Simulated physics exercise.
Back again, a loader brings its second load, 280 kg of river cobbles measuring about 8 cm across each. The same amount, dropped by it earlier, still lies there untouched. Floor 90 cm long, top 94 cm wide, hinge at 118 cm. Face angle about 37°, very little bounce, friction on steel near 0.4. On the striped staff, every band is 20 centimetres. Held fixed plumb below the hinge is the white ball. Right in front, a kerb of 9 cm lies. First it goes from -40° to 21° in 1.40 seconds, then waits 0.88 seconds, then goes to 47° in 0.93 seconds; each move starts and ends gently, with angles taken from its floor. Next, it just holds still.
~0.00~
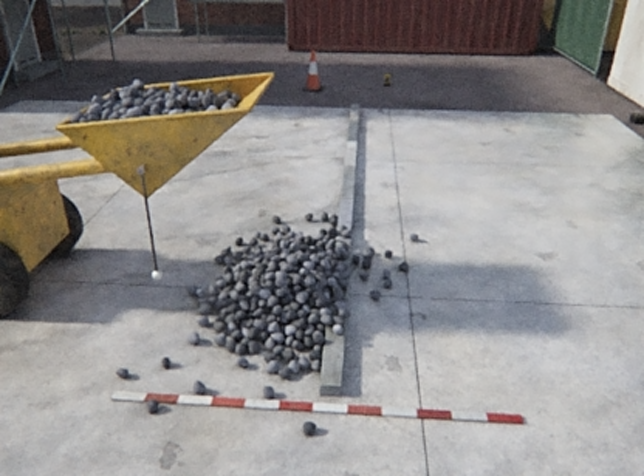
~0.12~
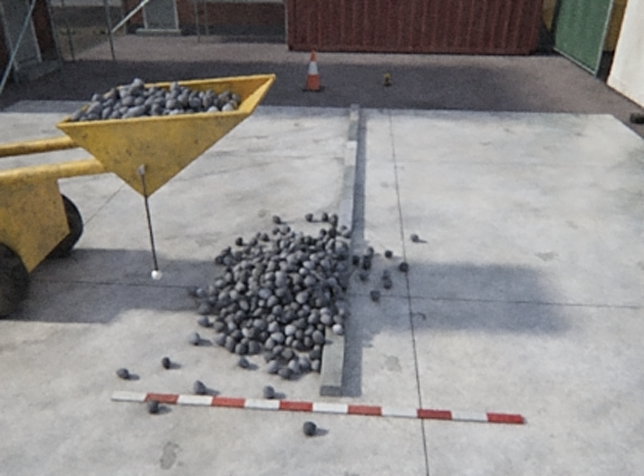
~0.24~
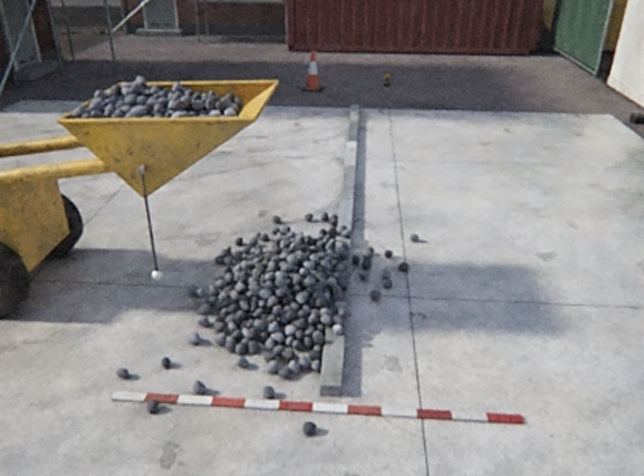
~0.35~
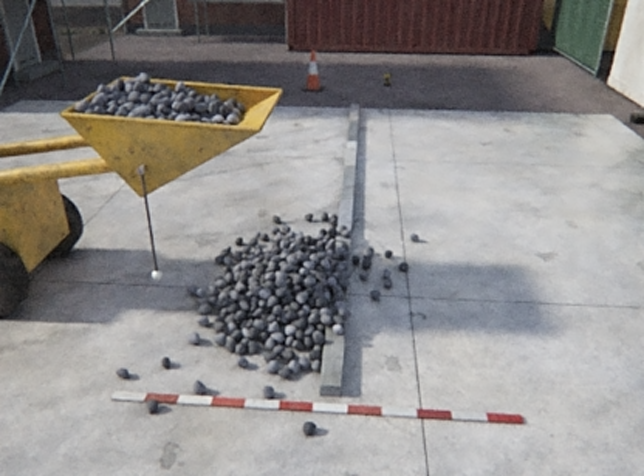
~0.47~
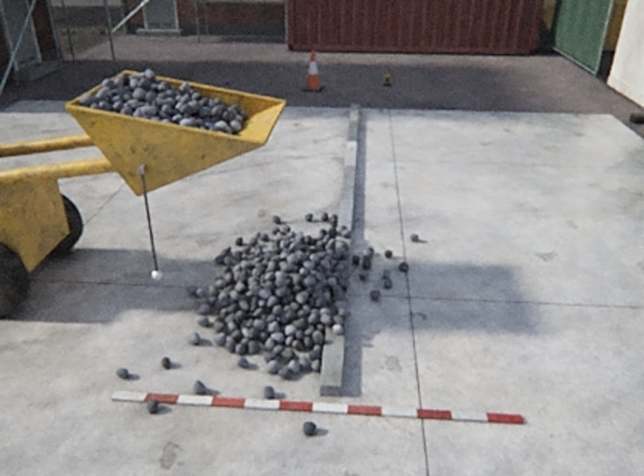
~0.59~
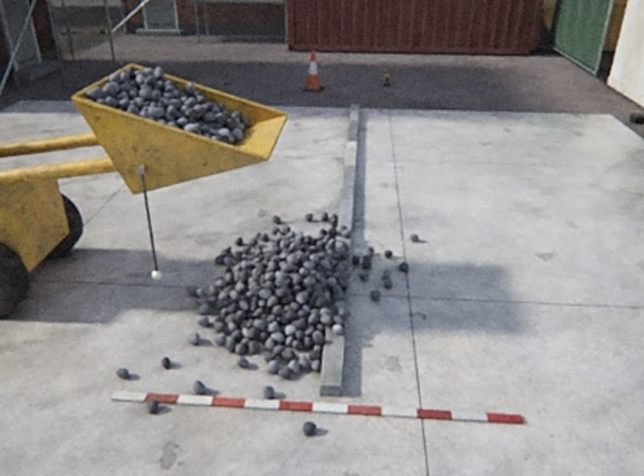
Yellow loader bucket full of dark rounded stones slowly tilting forward and down beside a still heap against a low kerb.
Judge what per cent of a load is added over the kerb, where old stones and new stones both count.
The amount added is about 38 per cent of a load.
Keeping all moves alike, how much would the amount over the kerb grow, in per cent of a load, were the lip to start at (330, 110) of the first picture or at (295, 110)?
Near 90 in a hundred first, near 70 in a hundred second.
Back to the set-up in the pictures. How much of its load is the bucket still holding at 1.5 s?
It still holds about 90 per cent.
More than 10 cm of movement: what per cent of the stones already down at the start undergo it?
I'd say roughly 5 per cent of them.
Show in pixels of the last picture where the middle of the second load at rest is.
Centre: Approx. (322, 283).
After 1.0 s the floor is at 11°; in per cent of one load, 100 in the bucket, 98 on this side of the kerb, 2 over the kerb; the foremost stones are at (387, 263).
After 1.5 s the floor is at 21°; in per cent of one load, 90 in the bucket, 107 on this side of the kerb, 2 over the kerb; the foremost stones are at (387, 263).
After 3.7 s the floor is at 47°; in per cent of one load, 0 in the bucket, 160 on this side of the kerb, 40 over the kerb; the foremost stones are at (467, 310).
After 6.1 s the floor is at 47°; in per cent of one load, 0 in the bucket, 160 on this side of the kerb, 40 over the kerb; the foremost stones are at (467, 310). Net gain over the kerb, 38.
